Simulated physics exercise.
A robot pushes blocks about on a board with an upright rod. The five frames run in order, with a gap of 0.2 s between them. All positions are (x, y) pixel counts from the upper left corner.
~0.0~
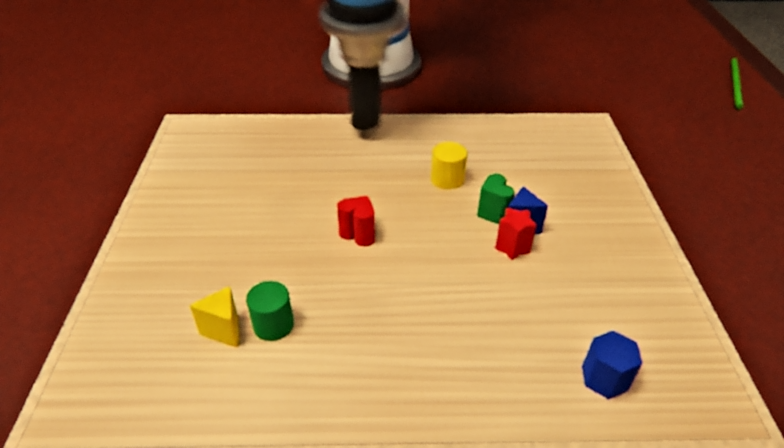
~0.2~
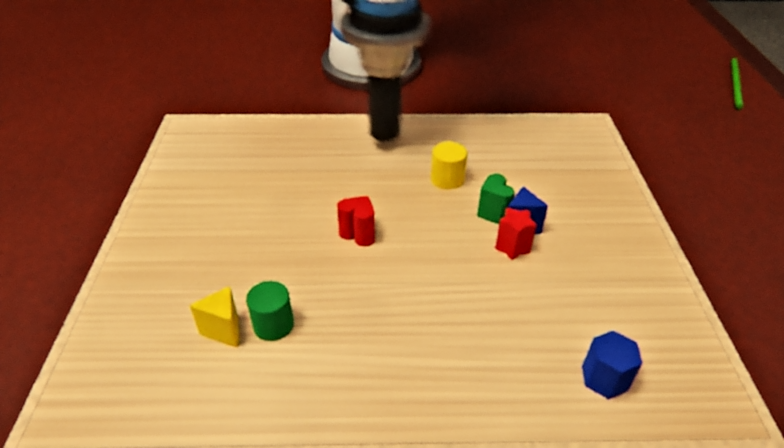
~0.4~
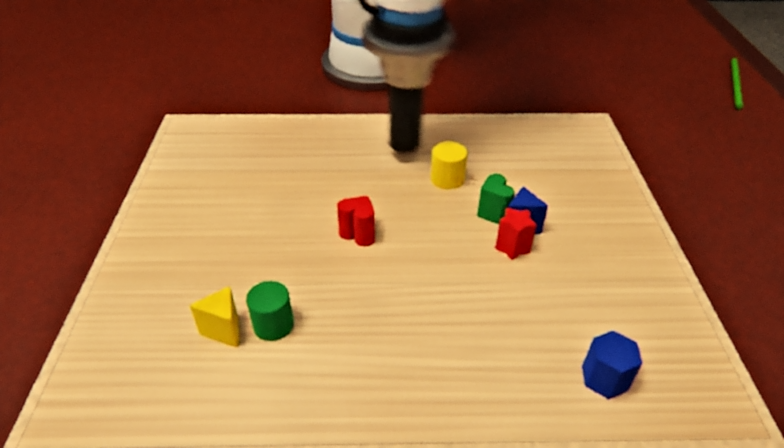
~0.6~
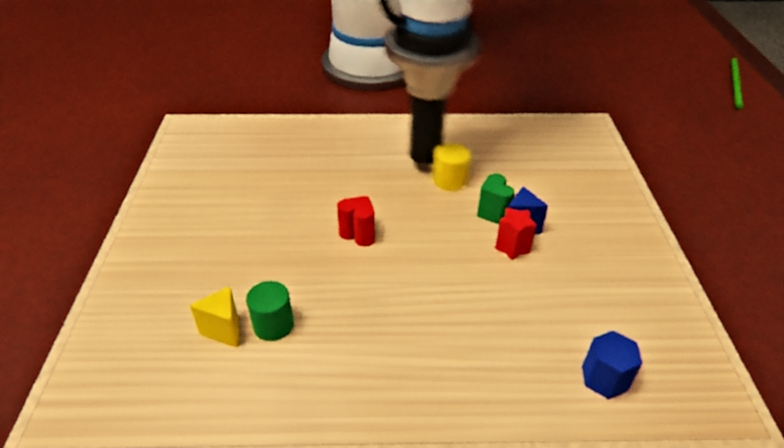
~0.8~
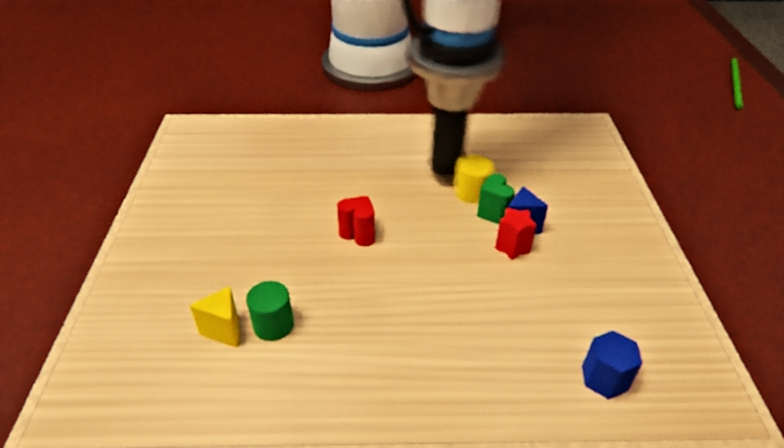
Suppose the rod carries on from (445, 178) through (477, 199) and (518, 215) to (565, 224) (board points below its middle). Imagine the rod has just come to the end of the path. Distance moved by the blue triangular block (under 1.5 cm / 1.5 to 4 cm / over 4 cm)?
The answer here is over 4 cm.
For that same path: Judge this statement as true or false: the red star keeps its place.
Answer: False.
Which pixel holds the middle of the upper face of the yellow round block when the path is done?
Around (583, 175).
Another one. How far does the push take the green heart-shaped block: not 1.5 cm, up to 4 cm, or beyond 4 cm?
Final distance: More than 4 cm.
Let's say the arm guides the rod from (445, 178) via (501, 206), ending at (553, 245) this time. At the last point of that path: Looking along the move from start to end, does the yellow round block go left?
Short answer: Yes.
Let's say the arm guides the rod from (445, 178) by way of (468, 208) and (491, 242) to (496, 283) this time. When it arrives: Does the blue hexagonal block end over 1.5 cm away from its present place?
Final answer: No.
What follows on the original path. One third of the way, rod (480, 188); yellow round block (519, 175); green heart-shaped block (527, 196), turned 65° clockwise; red star (522, 222), turned 20° clockwise; blue triangular block (546, 210), turned 15° clockwise.
Two thirds of the way, rod (521, 203); yellow round block (555, 177); green heart-shaped block (551, 207), turned 80° clockwise; red star (525, 225), turned 45° clockwise; blue triangular block (565, 224), turned 30° clockwise.
At the end, rod (569, 212); yellow round block (583, 175); green heart-shaped block (584, 218), turned 140° clockwise; red star (525, 225), turned 45° clockwise; blue triangular block (575, 235), turned 75° clockwise.
